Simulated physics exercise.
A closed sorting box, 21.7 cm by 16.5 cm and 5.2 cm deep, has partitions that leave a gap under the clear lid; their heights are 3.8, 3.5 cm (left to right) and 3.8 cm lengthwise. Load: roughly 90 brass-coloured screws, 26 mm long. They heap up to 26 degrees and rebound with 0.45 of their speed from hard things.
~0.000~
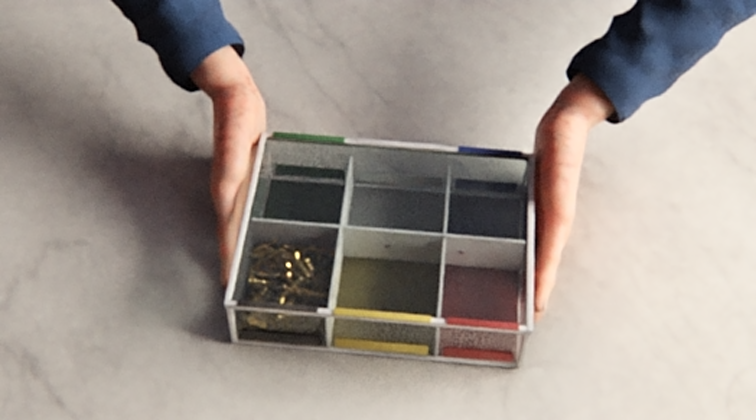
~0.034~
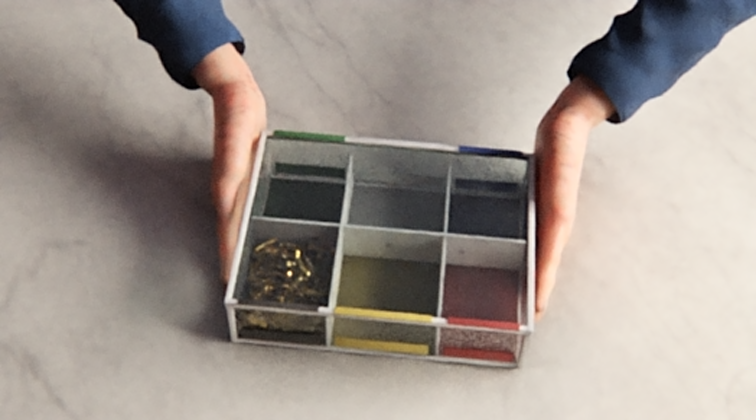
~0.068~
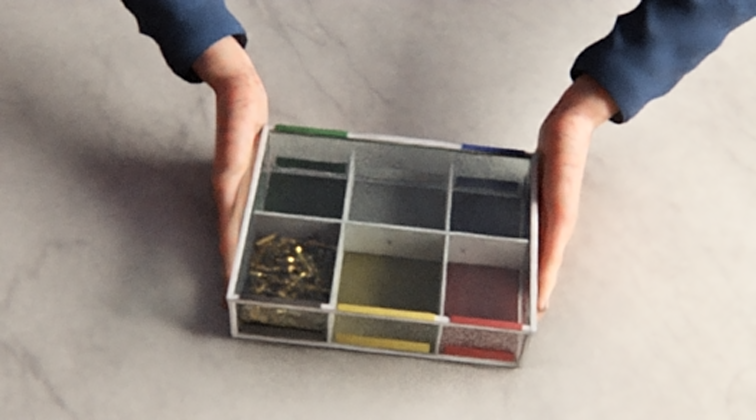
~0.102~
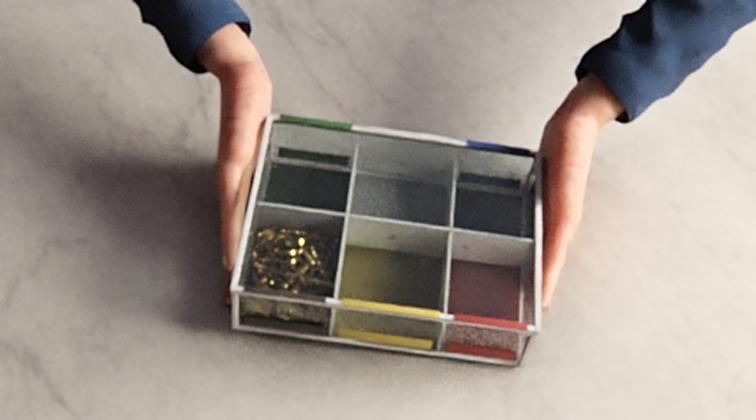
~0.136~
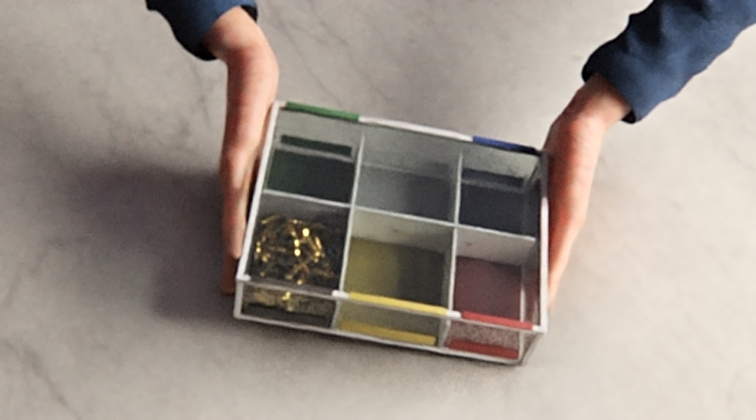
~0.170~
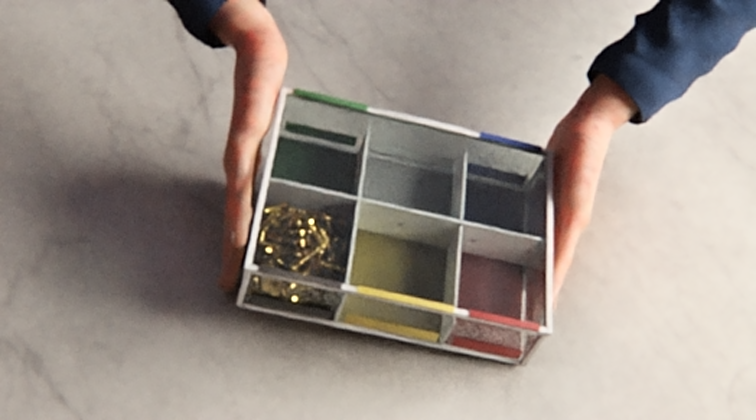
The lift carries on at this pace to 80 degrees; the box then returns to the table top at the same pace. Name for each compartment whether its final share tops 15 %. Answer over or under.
Red: Under, blue: Under, green: Under, yellow: Under, white: Under, black: Over.
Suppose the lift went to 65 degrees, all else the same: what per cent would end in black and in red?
In that case black 100, red 0.
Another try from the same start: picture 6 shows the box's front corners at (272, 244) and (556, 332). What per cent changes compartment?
In that case some 5 per cent.
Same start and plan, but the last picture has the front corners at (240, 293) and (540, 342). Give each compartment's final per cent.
Red 0, blue 0, green 0, yellow 0, white 0, black 100.
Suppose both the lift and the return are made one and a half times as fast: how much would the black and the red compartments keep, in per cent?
Black 95, red 5.
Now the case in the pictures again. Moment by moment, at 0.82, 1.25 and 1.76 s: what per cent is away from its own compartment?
In turn: 0, 5, 5.
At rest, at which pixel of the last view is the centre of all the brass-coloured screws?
Near (309, 291).
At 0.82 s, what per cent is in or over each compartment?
Red 0, blue 0, green 0, yellow 0, white 0, black 100.
After 0.82 s, tilt 80 degrees; black 100 %.
After 1.25 s, tilt 35 degrees; black 95 %.
After 1.76 s, tilt 0 degrees; yellow 5 %, black 95 %.
By 2.1 s all is still; red 0 %, blue 0 %, green 0 %, yellow 5 %, white 0 %, black 95 %.
